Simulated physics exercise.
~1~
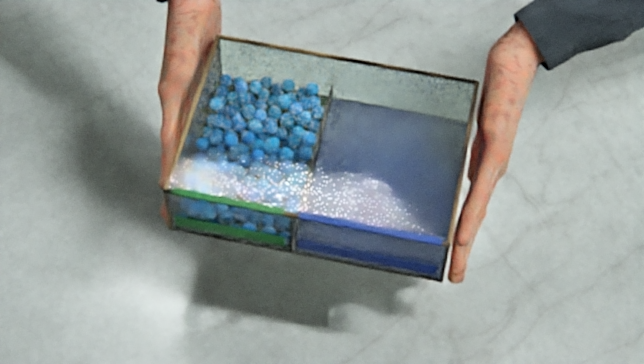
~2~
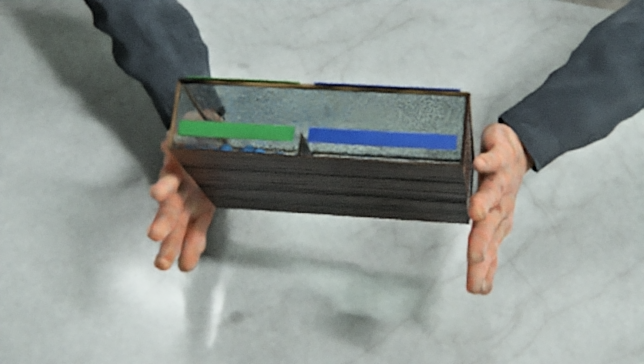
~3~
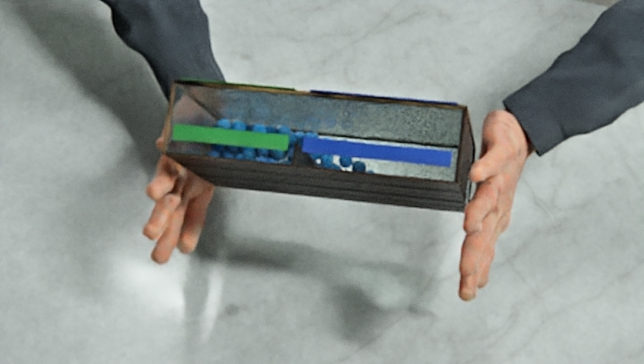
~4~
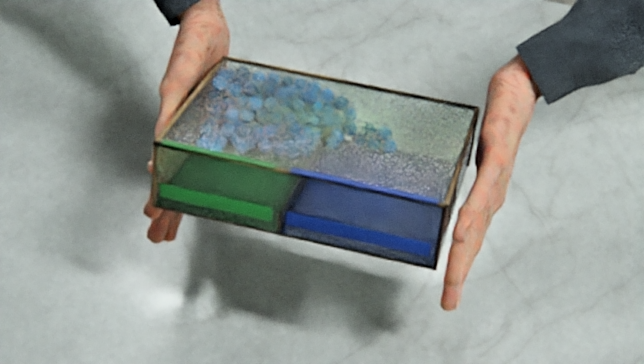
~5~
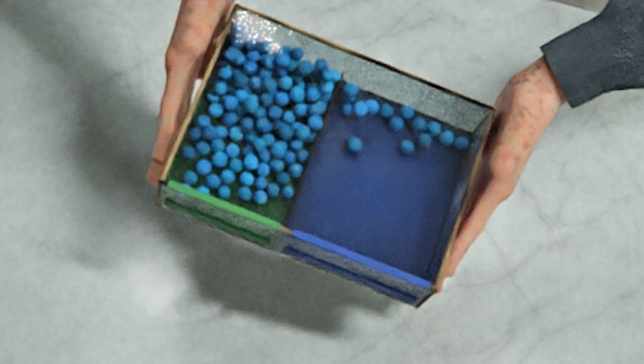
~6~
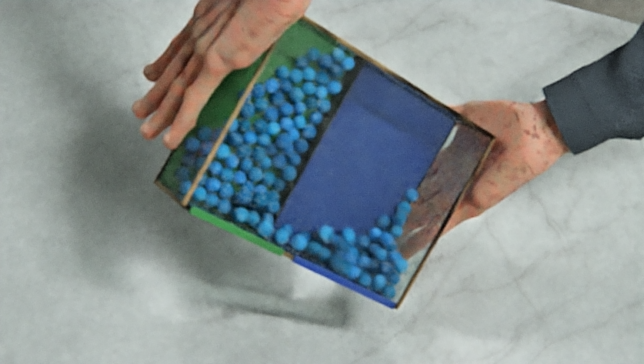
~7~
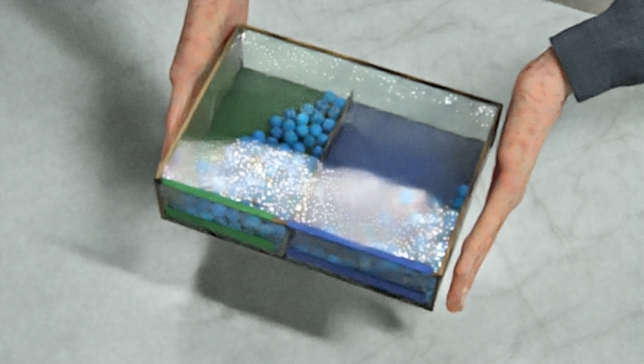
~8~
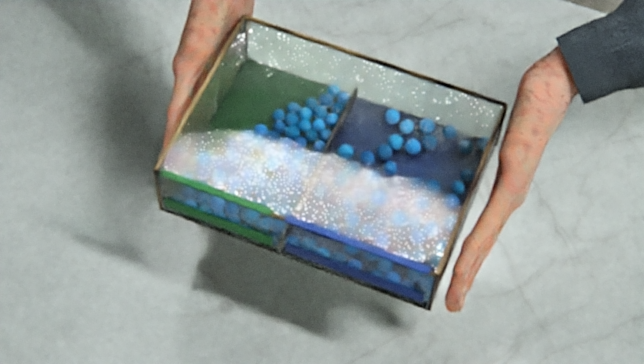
A clear-lidded box held between two hands starts with its blue glass balls gathered in the green compartment on the left, the blue one beside it empty. The hands tip the box steeply until its front side faces up, and some balls slip past the divider into the blue compartment. They bring it back toward level, then tilt it steeply another way, sending more balls across. Finally the hands return the box to level and hold it there, with balls in both compartments, somewhat more in the green.
